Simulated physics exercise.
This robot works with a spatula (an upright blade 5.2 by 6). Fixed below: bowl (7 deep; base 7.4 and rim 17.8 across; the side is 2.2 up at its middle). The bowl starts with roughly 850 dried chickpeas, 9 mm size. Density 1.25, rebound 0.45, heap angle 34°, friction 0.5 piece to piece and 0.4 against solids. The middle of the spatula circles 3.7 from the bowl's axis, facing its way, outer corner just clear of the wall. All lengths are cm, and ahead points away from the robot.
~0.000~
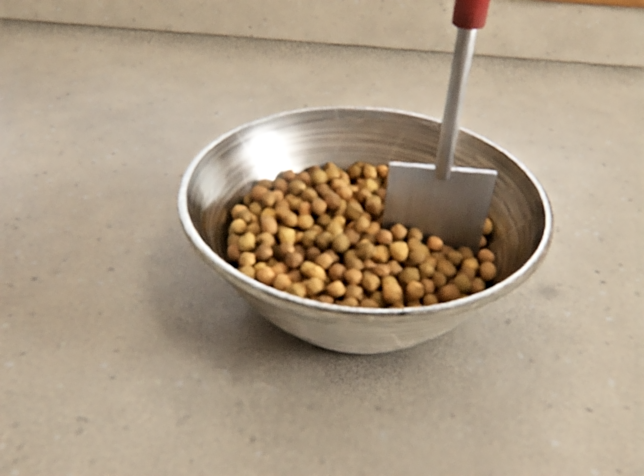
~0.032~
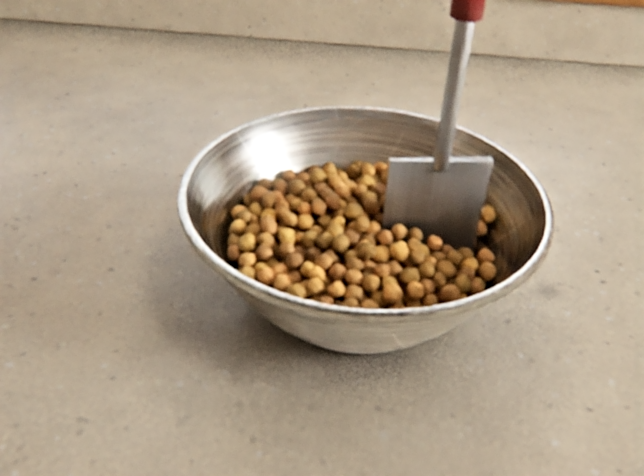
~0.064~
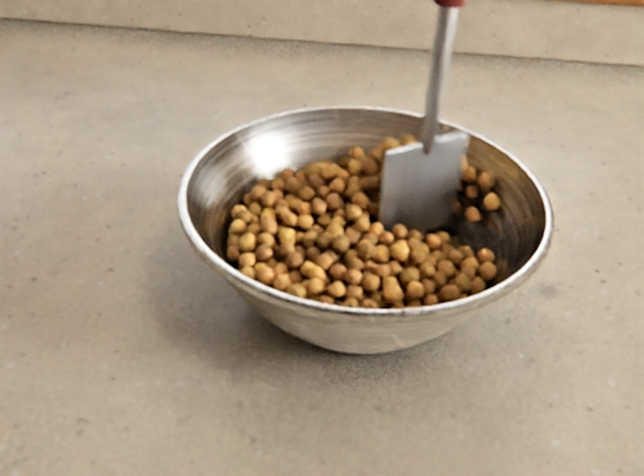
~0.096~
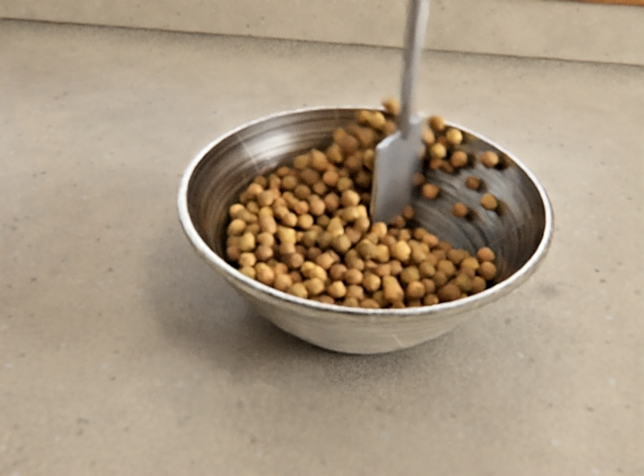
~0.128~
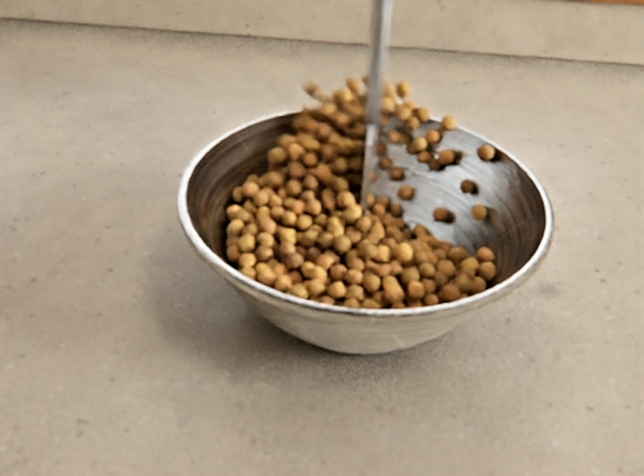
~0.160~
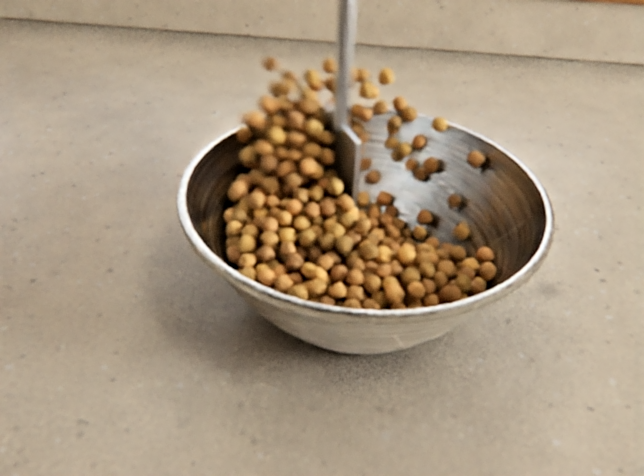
On a grey countertop, a flat metal spatula with a red grip sweeps leftward around the back of a steel bowl of chickpeas, turning edge-on as it pushes them into a rising heap, several lifting above the far rim.
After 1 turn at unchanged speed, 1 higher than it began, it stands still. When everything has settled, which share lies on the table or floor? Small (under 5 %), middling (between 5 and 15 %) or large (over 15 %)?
On the table or floor the share is large, over 15 %.
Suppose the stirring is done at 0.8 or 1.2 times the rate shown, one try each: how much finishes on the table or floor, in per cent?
Some 20 and 30 per cent.
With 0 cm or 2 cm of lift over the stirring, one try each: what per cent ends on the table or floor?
About 30 and 20 per cent.
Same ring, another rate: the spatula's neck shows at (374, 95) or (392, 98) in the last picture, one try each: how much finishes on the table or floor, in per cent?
About 15 and 15 per cent.
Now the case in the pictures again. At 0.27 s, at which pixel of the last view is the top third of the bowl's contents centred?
Around (282, 244).
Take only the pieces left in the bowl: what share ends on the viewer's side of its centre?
About 45 per cent.
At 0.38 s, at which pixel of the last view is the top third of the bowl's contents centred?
Near (432, 260).
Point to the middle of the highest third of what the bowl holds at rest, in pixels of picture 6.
Near (411, 223).
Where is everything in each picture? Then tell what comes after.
Spatula neck at (448, 140), 0° round; upper third of the load around (352, 229), from x 235 to 485, top at y 170; 850 in the bowl, in the first frame.
Spatula neck at (446, 132), 11° round; upper third of the load around (355, 224), from x 235 to 490, top at y 165, in the second frame.
Spatula neck at (432, 115), 36° round; upper third of the load around (360, 206), from x 235 to 490, top at y 145, in the third frame.
Spatula neck at (406, 102), 63° round; upper third of the load around (353, 194), from x 235 to 490, top at y 105, in the fourth frame.
Spatula neck at (374, 95), 89° round; upper third of the load around (333, 181), from x 235 to 485, top at y 80; 849 in the bowl, 1 in flight or on the tool, in the fifth frame.
Spatula neck at (342, 94), 116° round; upper third of the load around (307, 171), from x 230 to 485, top at y 65; 839 in the bowl, 11 in flight or on the tool, in the sixth frame.
After 0.27 s, 207° round, highest piece 11 above the table; 759 in the bowl, 13 on the table or floor, 78 in flight or on the tool.
After 0.38 s, 298° round, highest piece 11 above the table; 698 in the bowl, 100 on the table or floor, 52 in flight or on the tool.
After 0.63 s, 0° round, highest piece 7 above the table; 639 in the bowl, 210 on the table or floor, 1 in flight or on the tool.
After 1.33 s, 0° round, highest piece 6 above the table; 639 in the bowl, 211 on the table or floor.
At rest, 639 in the bowl, 211 on the table or floor. That is 25 % on the table or floor.
